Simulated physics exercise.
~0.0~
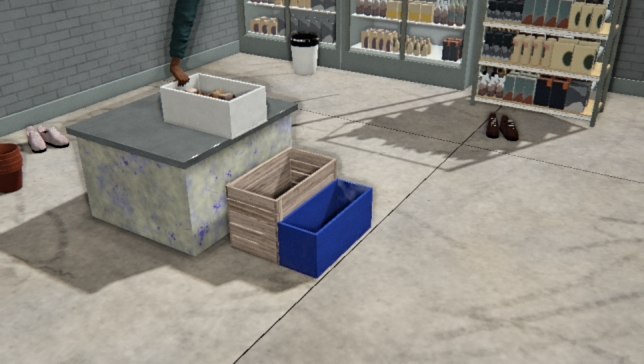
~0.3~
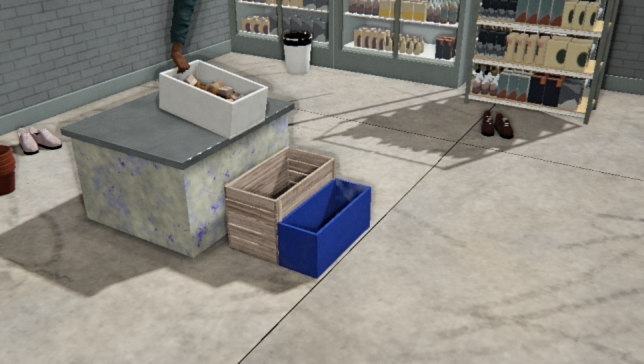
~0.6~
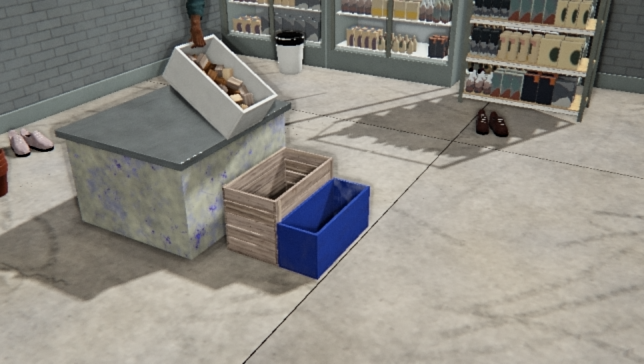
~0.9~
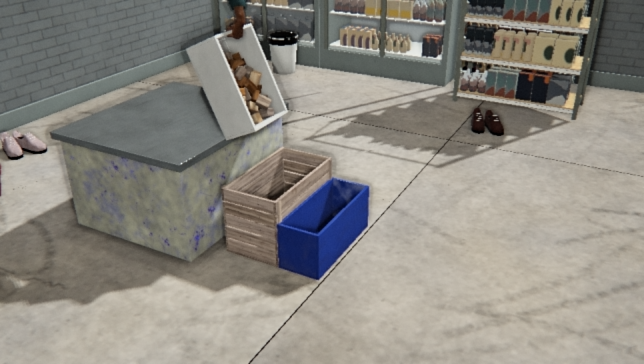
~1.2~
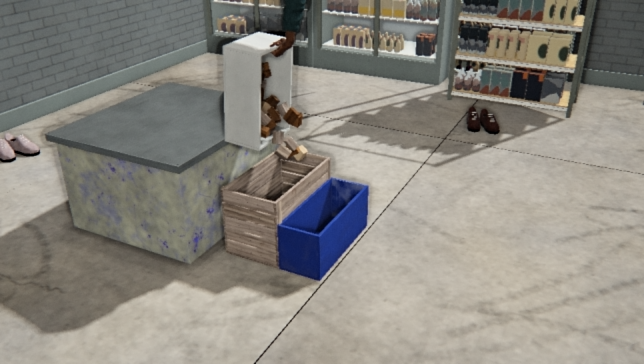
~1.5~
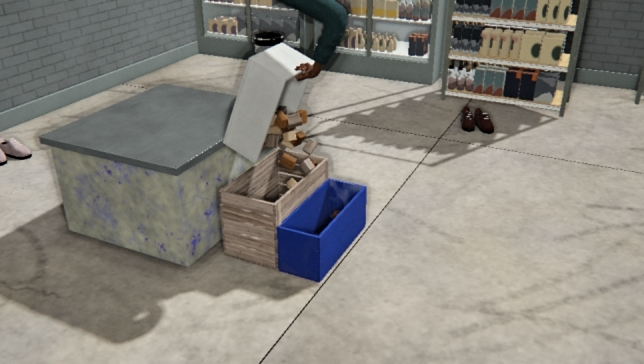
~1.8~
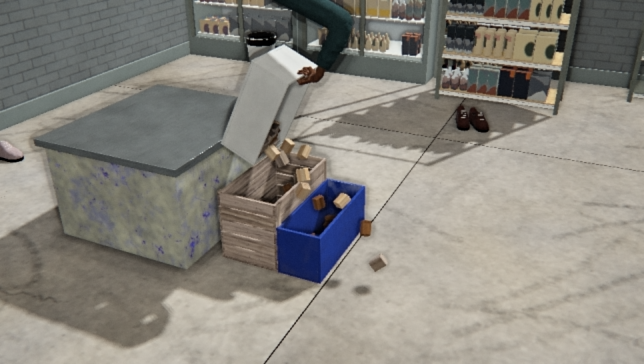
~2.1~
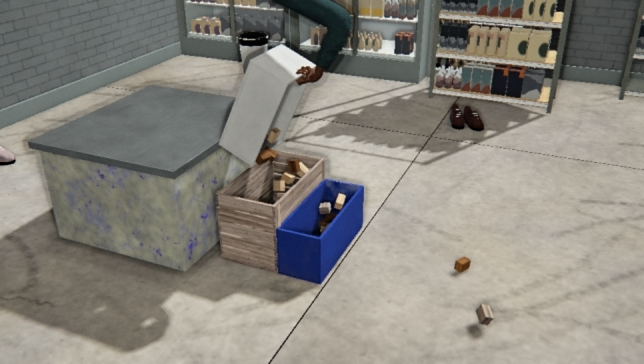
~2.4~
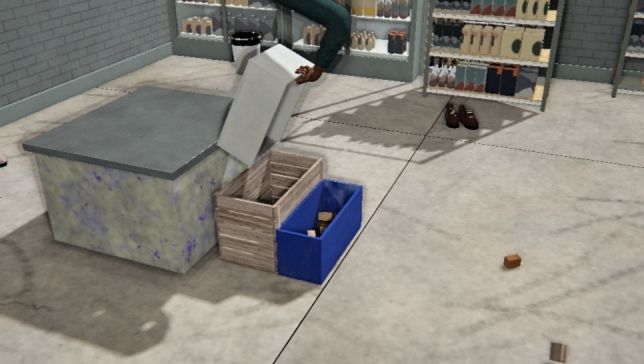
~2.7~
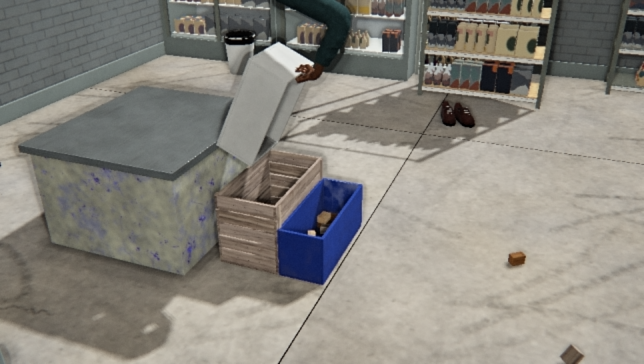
A hand tips a white tote, spilling wooden blocks into two containers and onto the floor.
